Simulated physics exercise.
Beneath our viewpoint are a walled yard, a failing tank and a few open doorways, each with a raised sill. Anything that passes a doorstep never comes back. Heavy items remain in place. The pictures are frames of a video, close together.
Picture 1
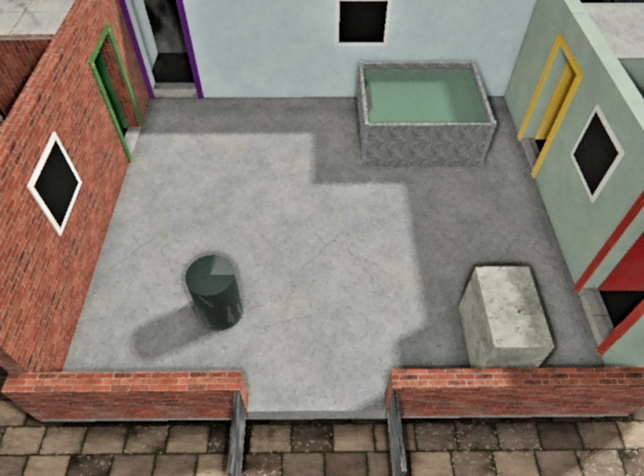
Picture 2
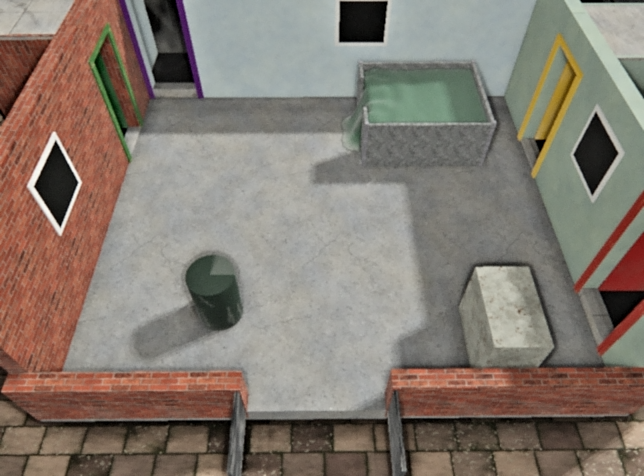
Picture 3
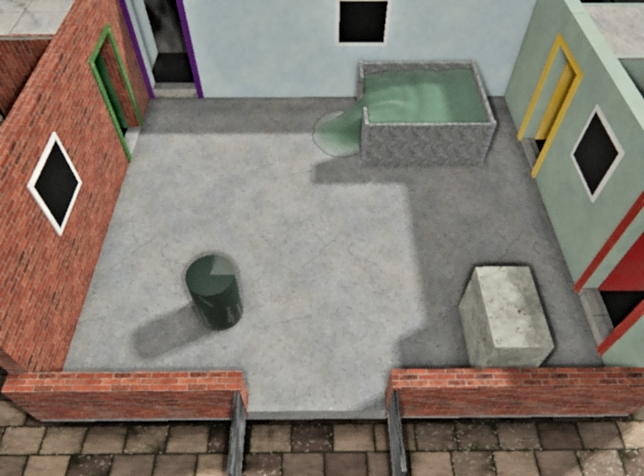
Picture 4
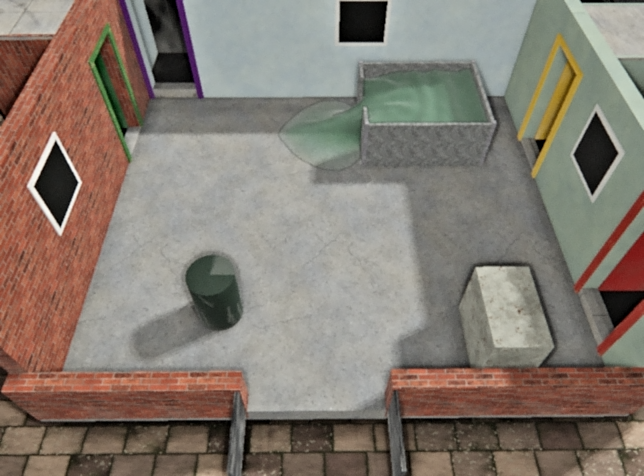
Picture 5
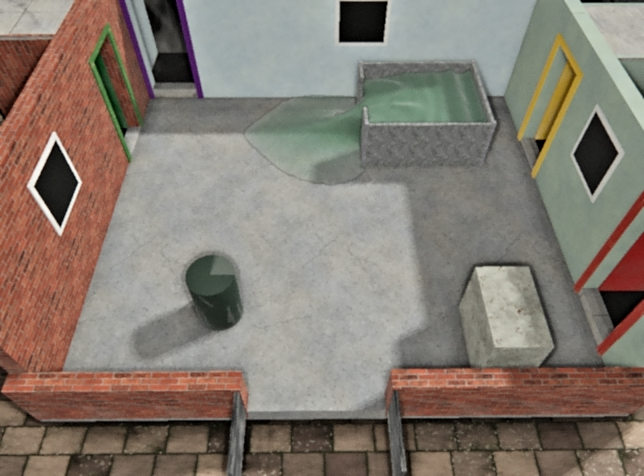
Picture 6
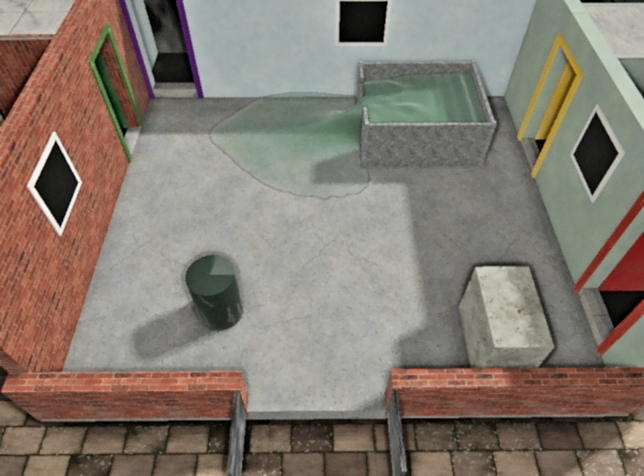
Green-tinted water sits still in a stone tank at the back of a walled yard, then begins pouring from the tank's left side. It spreads across the grey floor as a thin, rounded sheet, widening leftward along the back wall and toward the viewer, while the dark green barrel and pale block stay still.
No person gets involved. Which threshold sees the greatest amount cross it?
The green threshold.
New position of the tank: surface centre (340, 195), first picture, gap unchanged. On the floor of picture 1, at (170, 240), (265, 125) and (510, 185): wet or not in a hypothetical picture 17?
Log, spots in order: Taken by the flood / unwetted / unwetted.
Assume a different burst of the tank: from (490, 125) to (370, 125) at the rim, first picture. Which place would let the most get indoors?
The red door.
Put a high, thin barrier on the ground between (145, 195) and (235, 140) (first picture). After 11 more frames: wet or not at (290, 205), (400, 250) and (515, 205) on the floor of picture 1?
Well, in order I'd call them reached, unreached and unreached.
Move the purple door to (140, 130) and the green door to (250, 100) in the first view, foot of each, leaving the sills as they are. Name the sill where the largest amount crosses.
That would be the green door.
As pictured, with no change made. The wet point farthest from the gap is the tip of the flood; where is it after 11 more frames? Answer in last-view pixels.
Near (90, 290).
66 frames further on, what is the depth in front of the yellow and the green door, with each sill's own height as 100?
I'd put it at close to 10 and 290 per cent.
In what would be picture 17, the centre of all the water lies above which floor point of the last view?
Near pixel (329, 139).
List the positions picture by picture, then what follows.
The tank at (423, 95) is whole and still, in the first picture.
Water pours out at (363, 121) and has run to (351, 118), in the second picture.
Water pours out at (363, 121) and has run to (318, 126), in the third picture.
The front is at (284, 138), out from the gap at (363, 122), in the fourth picture.
Water pours out at (363, 121) and has run to (248, 132), in the fifth picture.
The front is at (218, 128), out from the gap at (363, 121), in the sixth picture.
A moment on, water covers 35 % of the floor; red door not reached, yellow door not reached, purple door wet at the sill, nothing in, green door a trickle in.
Next, water covers 40 % of the floor; red door not reached, yellow door not reached, purple door a trickle in, green door a lot in.
Then, water covers 45 % of the floor; red door not reached, yellow door not reached, purple door some in, green door a lot in.
Later, water covers 60 % of the floor; red door not reached, yellow door not reached, purple door some in, green door a lot in.
In the end, water covers 90 % of the floor; red door not reached, yellow door not reached, purple door some in, green door a lot in; the green door has let in the most.
